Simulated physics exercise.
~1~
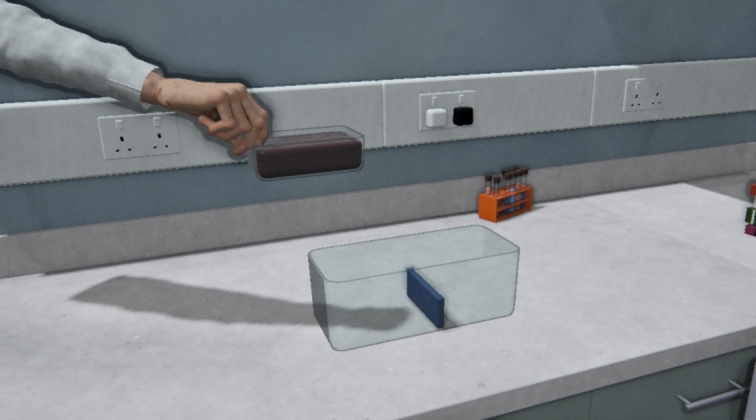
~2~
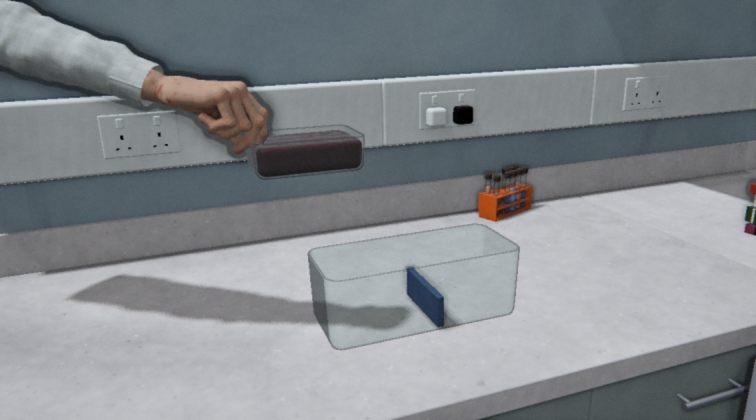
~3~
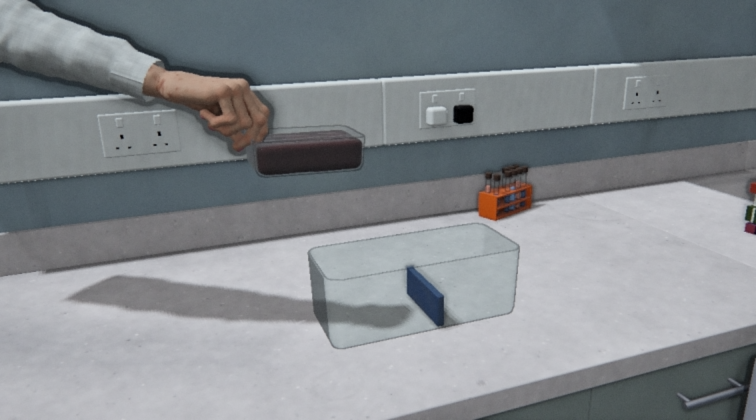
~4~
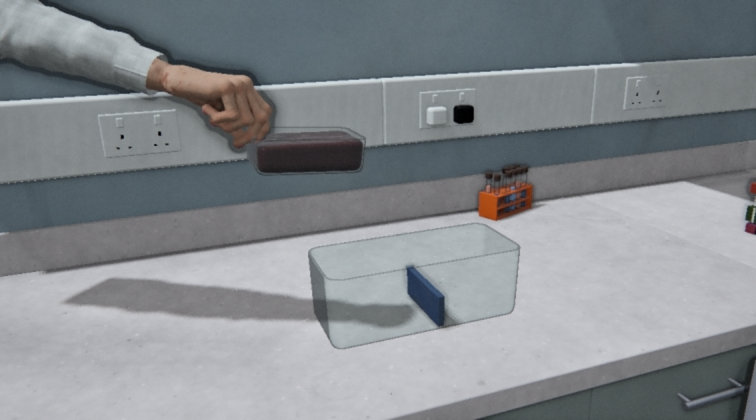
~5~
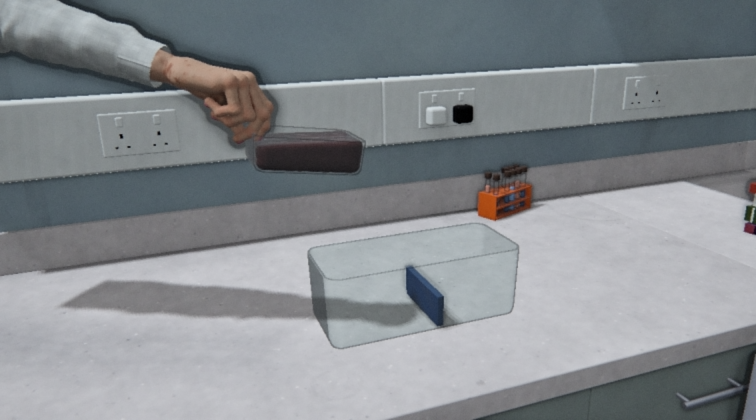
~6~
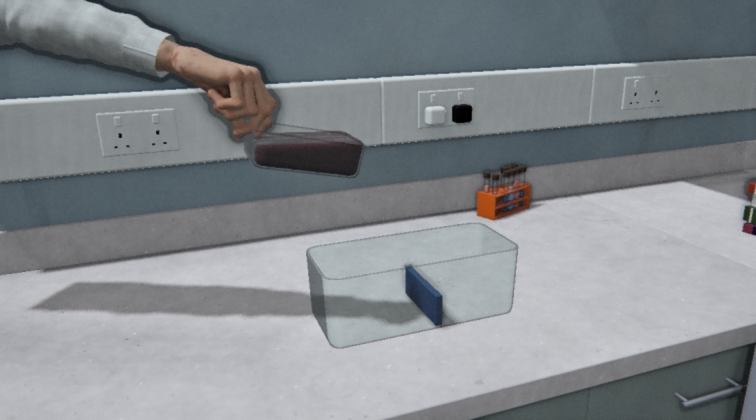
A hand slowly tilts a small tub of dark liquid above a long clear basin.
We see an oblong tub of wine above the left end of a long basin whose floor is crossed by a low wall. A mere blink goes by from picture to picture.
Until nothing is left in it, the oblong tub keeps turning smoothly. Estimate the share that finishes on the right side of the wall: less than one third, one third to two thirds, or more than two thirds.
Lowest of three bands.
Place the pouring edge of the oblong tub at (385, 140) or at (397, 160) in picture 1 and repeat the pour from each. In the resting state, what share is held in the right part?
It would come to near 60 per cent, and then near 65 per cent.
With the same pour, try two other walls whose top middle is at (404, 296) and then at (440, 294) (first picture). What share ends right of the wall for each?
The first placement leaves close to 55 per cent, the second close to 15 per cent.
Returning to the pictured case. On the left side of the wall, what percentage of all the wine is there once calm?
Roughly 85 %.
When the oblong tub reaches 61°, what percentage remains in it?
About 20 per cent.
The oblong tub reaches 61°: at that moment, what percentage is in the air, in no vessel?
Around 45 in a hundred.
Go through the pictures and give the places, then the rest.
Tilt 0°; pouring edge (355, 132); surface from (250, 145) to (352, 136); the long basin's rim runs from (317, 268) to (501, 237); the wall's top is at (424, 284), in the first frame.
Tilt 1°; pouring edge (355, 132); surface from (250, 144) to (352, 135), in the second frame.
Tilt 2°; pouring edge (355, 132); surface from (251, 142) to (353, 135), in the third frame.
Tilt 5°; pouring edge (356, 134); surface from (251, 142) to (354, 135), in the fourth frame.
Tilt 8°; pouring edge (356, 137); surface from (251, 142) to (354, 136), in the fifth frame.
Tilt 13°; pouring edge (356, 141); surface from (250, 140) to (353, 138); 2 per cent is over the edge, in the sixth frame.
A moment on, the oblong tub is tipped part way and 21 per cent is still to pour, 31 is left of the wall and 1 right of it.
Next, the oblong tub is tipped on its side and 5 per cent is still to pour, 77 is left of the wall and 3 right of it.
Then the oblong tub is tipped right over and 0 per cent is still to pour, 85 is left of the wall and 4 right of it.
Later the oblong tub is tipped right over and 0 per cent is still to pour, 86 is left of the wall and 4 right of it.
At rest 86 per cent lies left of the wall, 4 right of it and 10 outside.
